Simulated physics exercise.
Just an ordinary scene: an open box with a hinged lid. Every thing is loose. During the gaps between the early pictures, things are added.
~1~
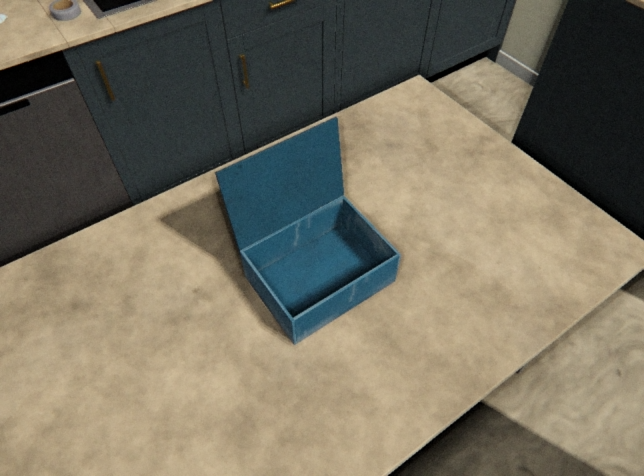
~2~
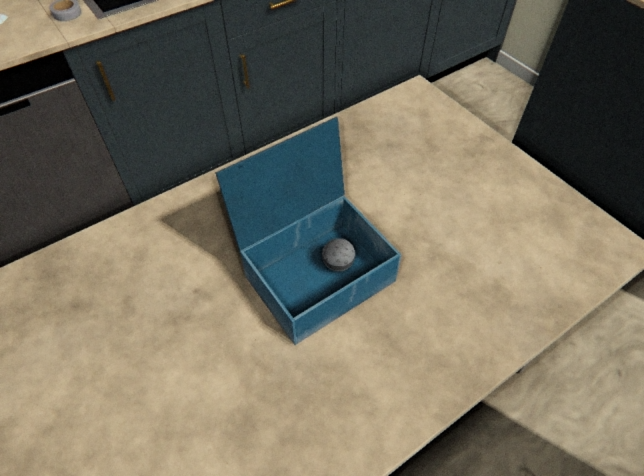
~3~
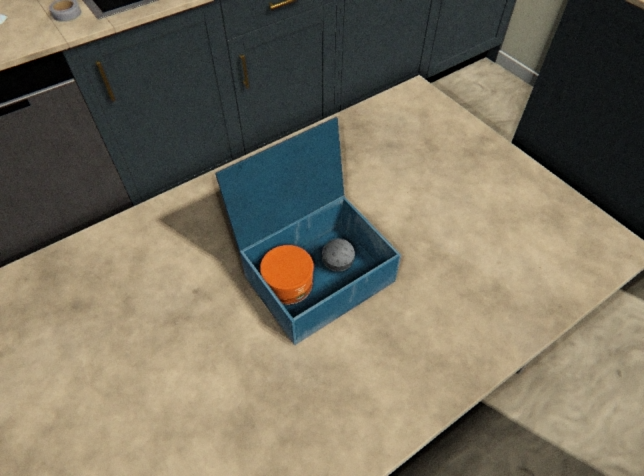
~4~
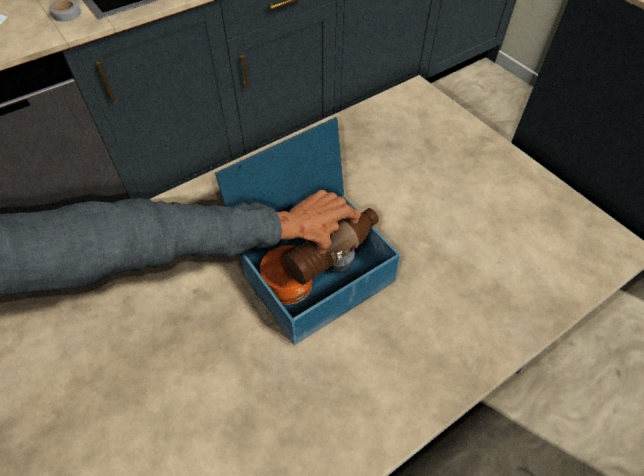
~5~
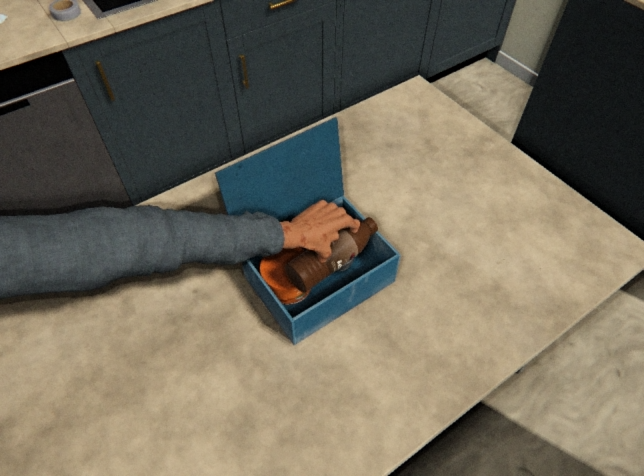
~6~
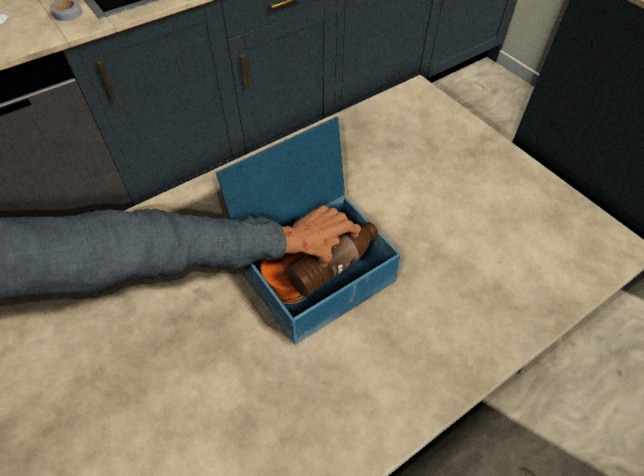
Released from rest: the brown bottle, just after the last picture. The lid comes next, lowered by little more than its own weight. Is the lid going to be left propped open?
No, it closes.
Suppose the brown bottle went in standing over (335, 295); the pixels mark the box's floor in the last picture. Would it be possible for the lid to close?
With this placement the lid is kept from closing.
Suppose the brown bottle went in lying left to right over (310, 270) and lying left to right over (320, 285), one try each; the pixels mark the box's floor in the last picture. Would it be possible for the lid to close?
On the first go the lid remains open a bit, and on the second go it settles shut.
Then, 1.10 s after the last picture, lid starting down; brown bottle rolled about its own width near (345, 282); grey ball rolled a little.
Then, 1.80 s after the last picture, lid 35° above the rim; brown bottle rolled about its own width near (345, 282); grey ball rolled about its own width.
At rest, lid shut; moved from the start, brown bottle and grey ball; orange tub in place. Seen from the same camera at the end, brown bottle near (345, 282).
